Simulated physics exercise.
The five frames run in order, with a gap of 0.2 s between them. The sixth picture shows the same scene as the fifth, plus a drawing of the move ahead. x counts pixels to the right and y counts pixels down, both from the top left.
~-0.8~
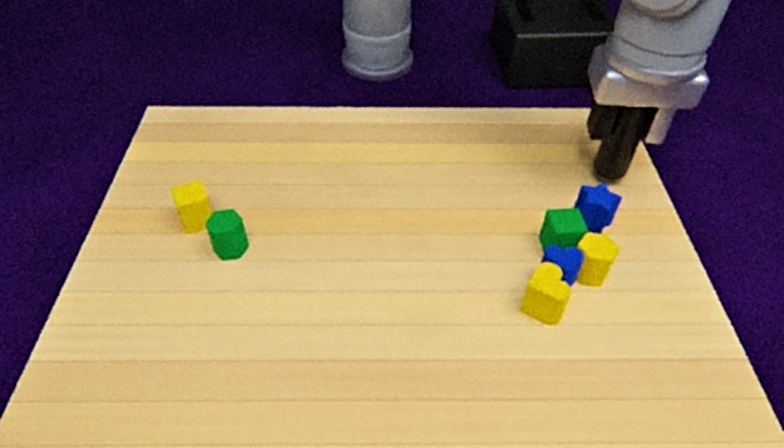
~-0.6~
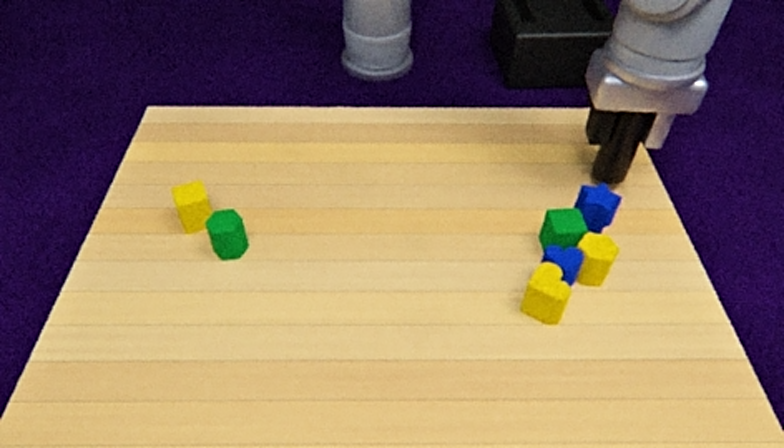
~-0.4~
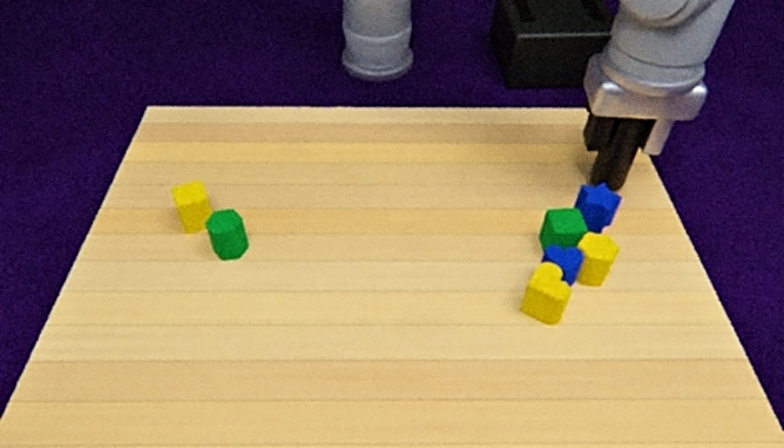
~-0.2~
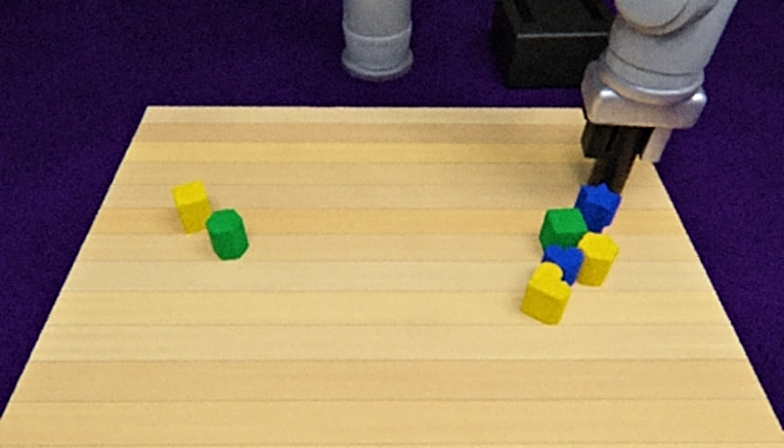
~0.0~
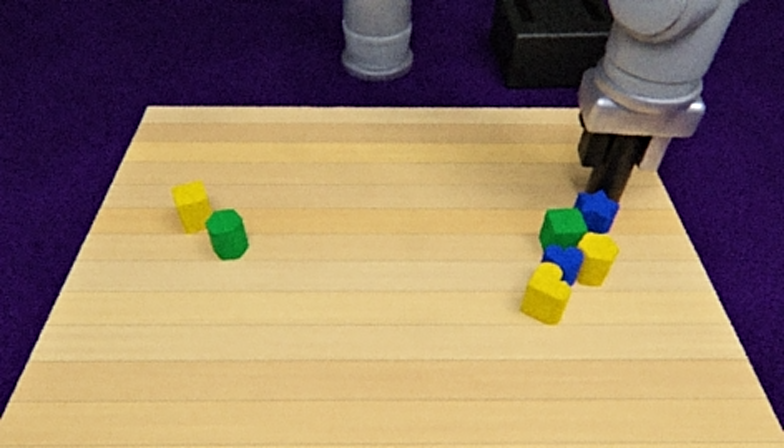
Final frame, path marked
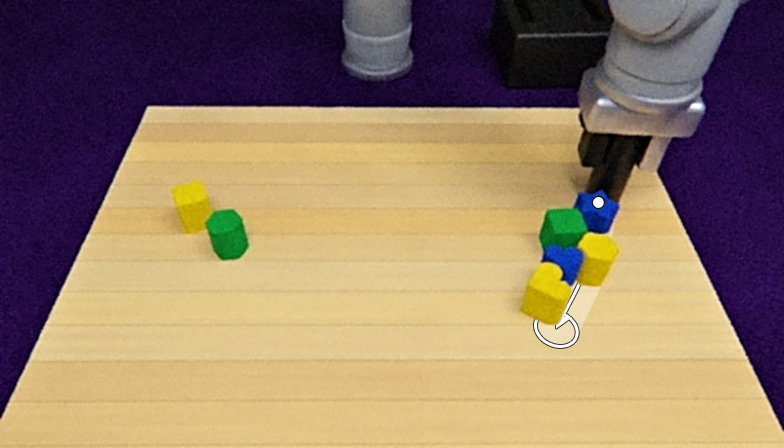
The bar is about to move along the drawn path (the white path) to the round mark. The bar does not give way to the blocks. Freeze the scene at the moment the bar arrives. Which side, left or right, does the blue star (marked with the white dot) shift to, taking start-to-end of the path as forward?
My answer: Left.
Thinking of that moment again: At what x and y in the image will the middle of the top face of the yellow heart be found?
So, by the moment the path ends, you'll find the top centre of the yellow heart at (500, 298).
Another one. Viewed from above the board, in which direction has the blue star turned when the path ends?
It rotates counterclockwise.
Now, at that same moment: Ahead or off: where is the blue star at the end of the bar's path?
It holds its place in front.
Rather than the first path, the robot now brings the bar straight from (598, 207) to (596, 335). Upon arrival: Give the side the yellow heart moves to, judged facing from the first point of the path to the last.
Right-hand side.
Path on the board, from (598, 207) through (587, 265) to (556, 329); the dot is on the blue star.
What follows on the original path. One third of the way, bar (596, 234); yellow heart (545, 282), turned 15° anticlockwise; blue heart (564, 260), turned 35° clockwise; blue star (599, 245), turned 25° anticlockwise; yellow six-sided block (609, 272), turned 20° anticlockwise.
Two thirds of the way, bar (582, 276); yellow heart (522, 292), turned 15° anticlockwise; blue heart (550, 283), turned 95° clockwise; blue star (585, 286), turned 40° anticlockwise; yellow six-sided block (615, 315), turned 75° anticlockwise.
At the end, bar (560, 318); yellow heart (500, 298), turned 40° clockwise; blue heart (530, 314), turned 155° clockwise; blue star (573, 335), turned 55° anticlockwise; yellow six-sided block (623, 341), turned 130° anticlockwise.
